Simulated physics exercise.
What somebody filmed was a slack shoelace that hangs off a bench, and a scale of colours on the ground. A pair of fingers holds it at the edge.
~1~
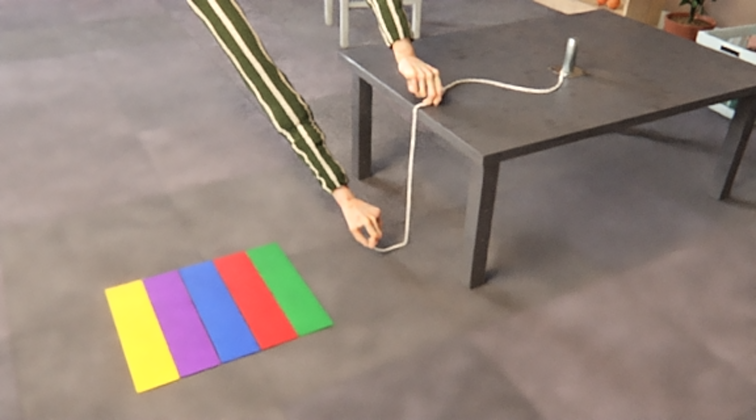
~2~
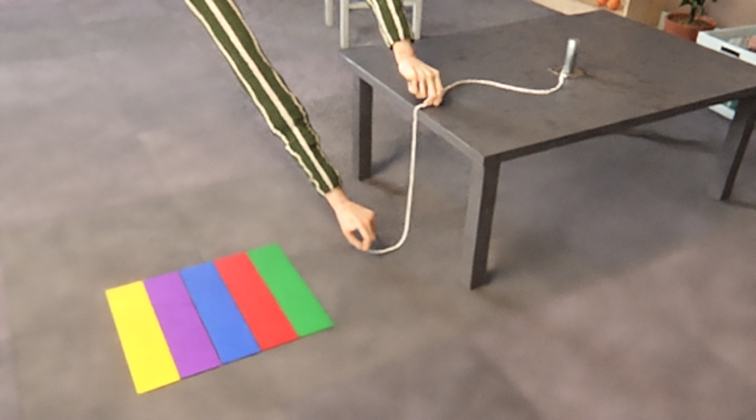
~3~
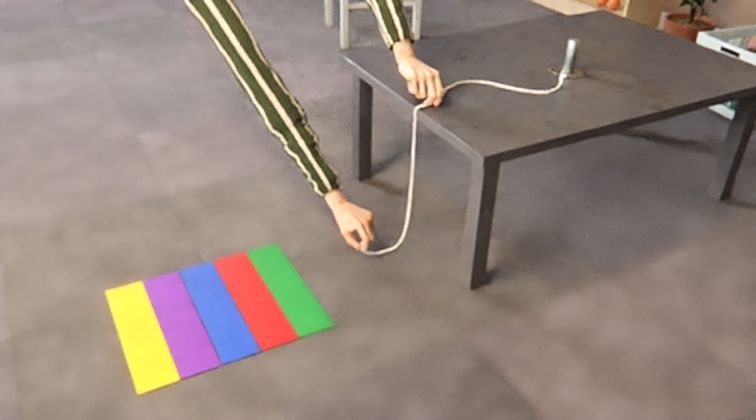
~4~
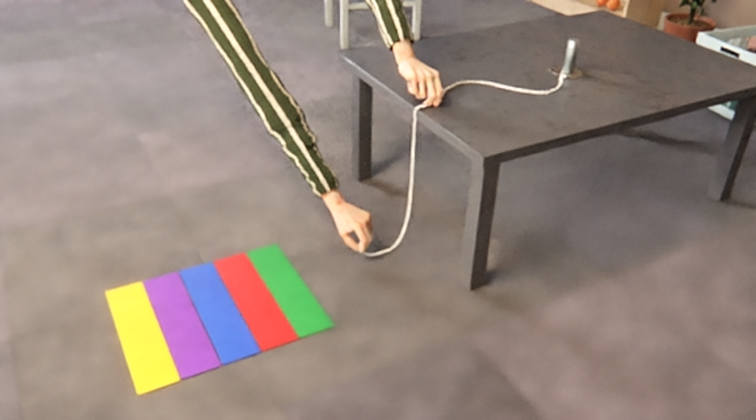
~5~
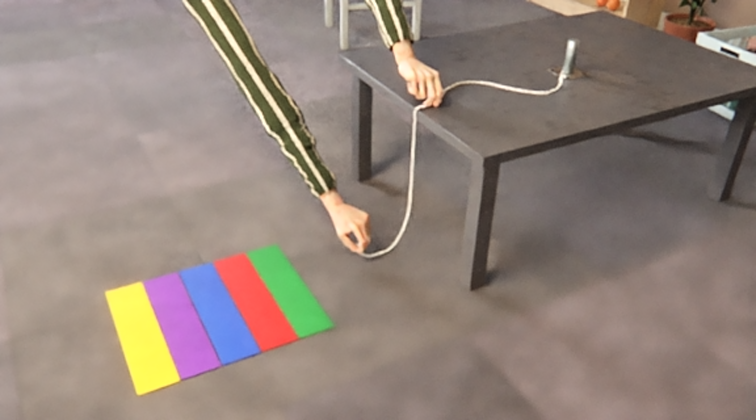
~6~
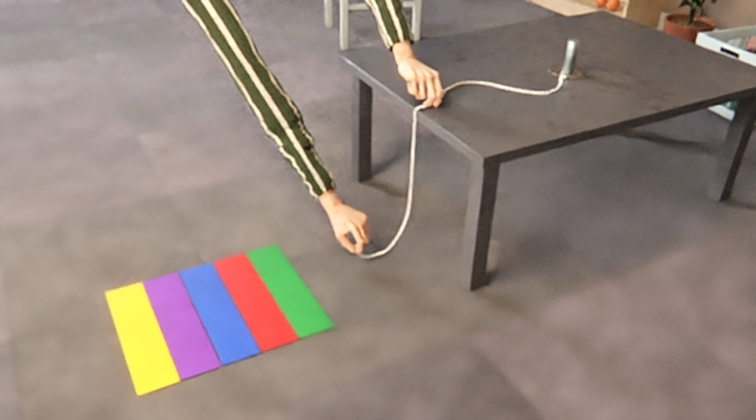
Beside a dark table, one hand pinned a slack white cord at the edge while the other, holding its lower end above the floor near some coloured strips, shifted slightly left, then barely moved.
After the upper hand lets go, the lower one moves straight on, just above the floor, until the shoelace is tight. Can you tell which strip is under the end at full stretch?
Yes, the blue one.
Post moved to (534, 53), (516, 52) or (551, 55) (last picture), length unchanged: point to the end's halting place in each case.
Around (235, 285), then (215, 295), then (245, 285).
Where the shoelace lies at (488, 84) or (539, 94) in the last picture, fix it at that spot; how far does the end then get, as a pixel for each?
About (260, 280) and (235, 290).
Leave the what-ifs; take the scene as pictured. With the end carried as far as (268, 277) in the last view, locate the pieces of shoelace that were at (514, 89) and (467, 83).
Roughly (486, 88) for the first and (447, 97) for the second.
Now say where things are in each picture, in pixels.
End (369, 244); green (306, 313); red (270, 325); blue (233, 338); purple (193, 351); yellow (152, 365), in the first frame.
End (363, 247); shoelace through (560, 84) (510, 88) (452, 86) (416, 112) (412, 174) (405, 234), in the second frame.
End (361, 248), in the third frame.
End (359, 249); shoelace through (560, 85) (510, 88) (452, 87) (416, 112) (412, 174) (402, 235), in the fourth frame.
End (358, 250), in the fifth frame.
End (356, 251); shoelace through (559, 85) (510, 89) (452, 87) (416, 113) (412, 175) (398, 236), in the sixth frame.
Soon after, end near (268, 277); over green.
Then, end near (233, 288); over red.
At full stretch, end near (212, 294); over blue. It gets as far as the blue strip.
